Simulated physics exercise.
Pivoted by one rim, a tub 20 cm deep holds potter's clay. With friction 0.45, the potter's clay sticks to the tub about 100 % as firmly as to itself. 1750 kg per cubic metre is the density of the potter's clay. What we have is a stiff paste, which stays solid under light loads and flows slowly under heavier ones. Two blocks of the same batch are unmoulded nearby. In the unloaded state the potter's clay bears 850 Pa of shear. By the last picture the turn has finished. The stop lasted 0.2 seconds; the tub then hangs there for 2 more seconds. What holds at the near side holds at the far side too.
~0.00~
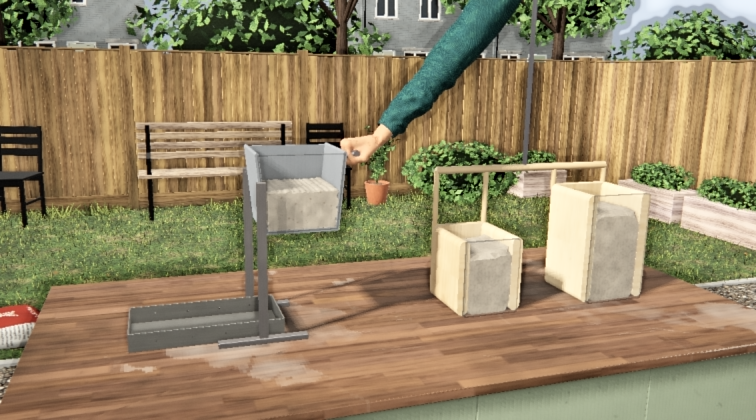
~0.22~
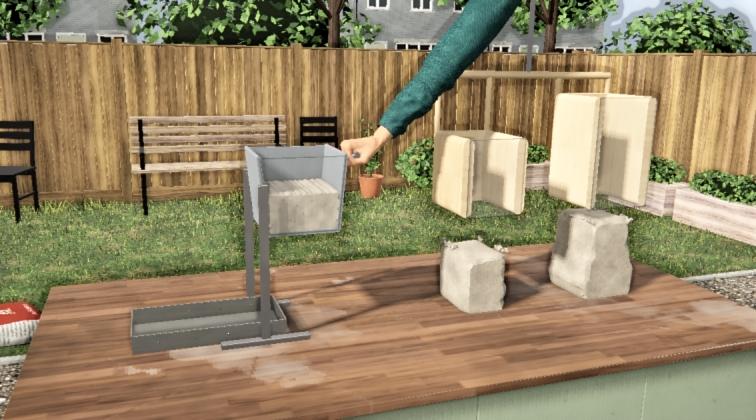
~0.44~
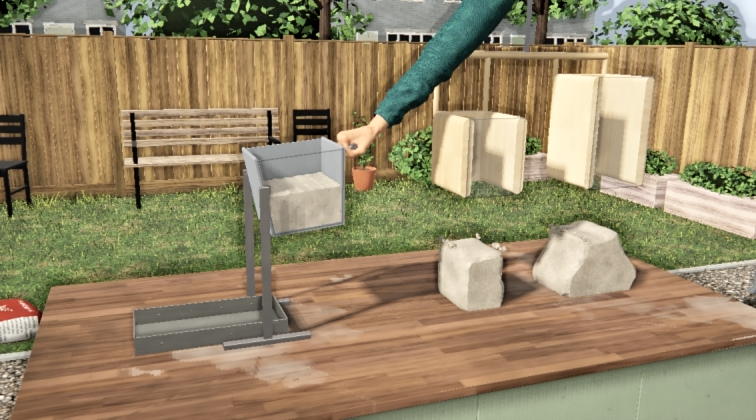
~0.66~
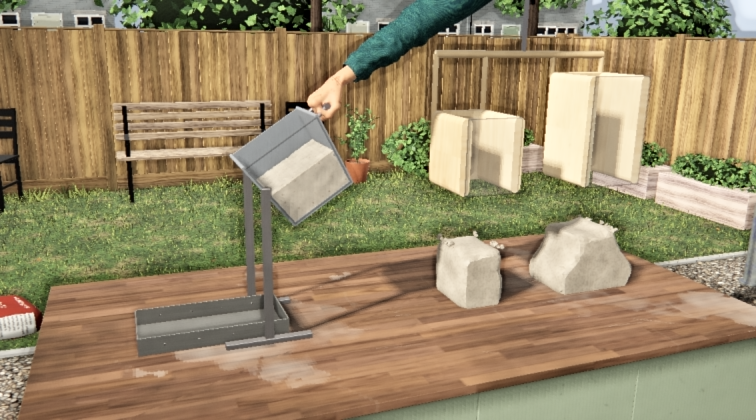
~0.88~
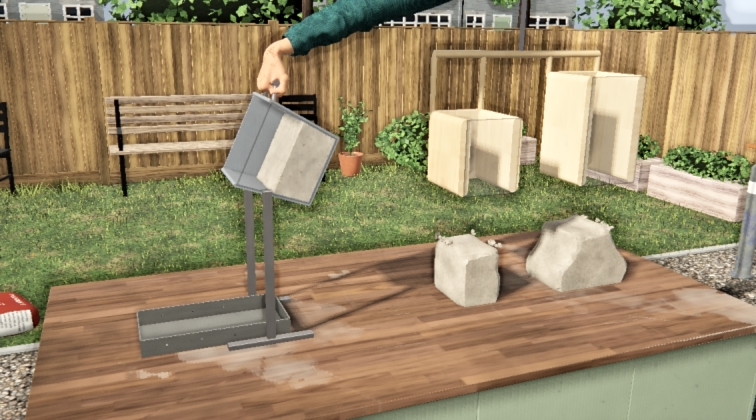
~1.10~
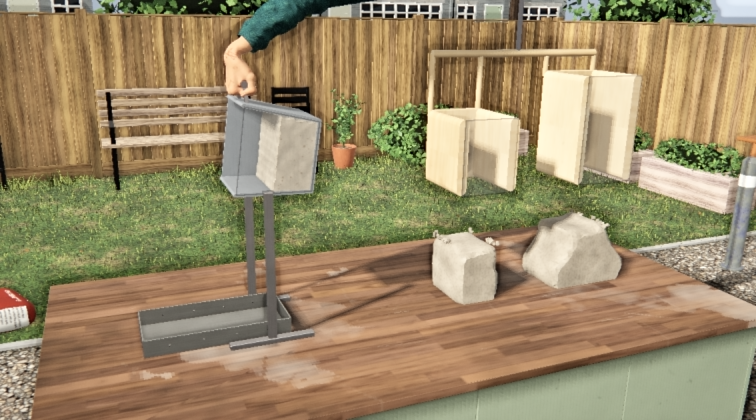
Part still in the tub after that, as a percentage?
Close to 100 %.
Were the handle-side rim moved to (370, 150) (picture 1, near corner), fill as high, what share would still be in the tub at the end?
Roughly 100 %.
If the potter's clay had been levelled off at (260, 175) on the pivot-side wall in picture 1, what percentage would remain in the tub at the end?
About 100 per cent.
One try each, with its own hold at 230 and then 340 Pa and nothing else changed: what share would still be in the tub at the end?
In order: Around 80 % and around 100 %.
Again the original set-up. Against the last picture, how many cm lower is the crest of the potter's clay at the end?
About 0 cm.
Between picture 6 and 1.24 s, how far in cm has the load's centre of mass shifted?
Roughly 0 cm.
By 1.24 s, the tub is at 82 degrees and holds 100 %.
By 1.41 s, the tub is at 82 degrees and holds 100 %.
By 1.58 s, the tub is at 82 degrees and holds 100 %.
By 1.75 s, the tub is at 82 degrees and holds 100 %.
By 3.10 s, at the end, the tub is at 82 degrees and holds 100 %.
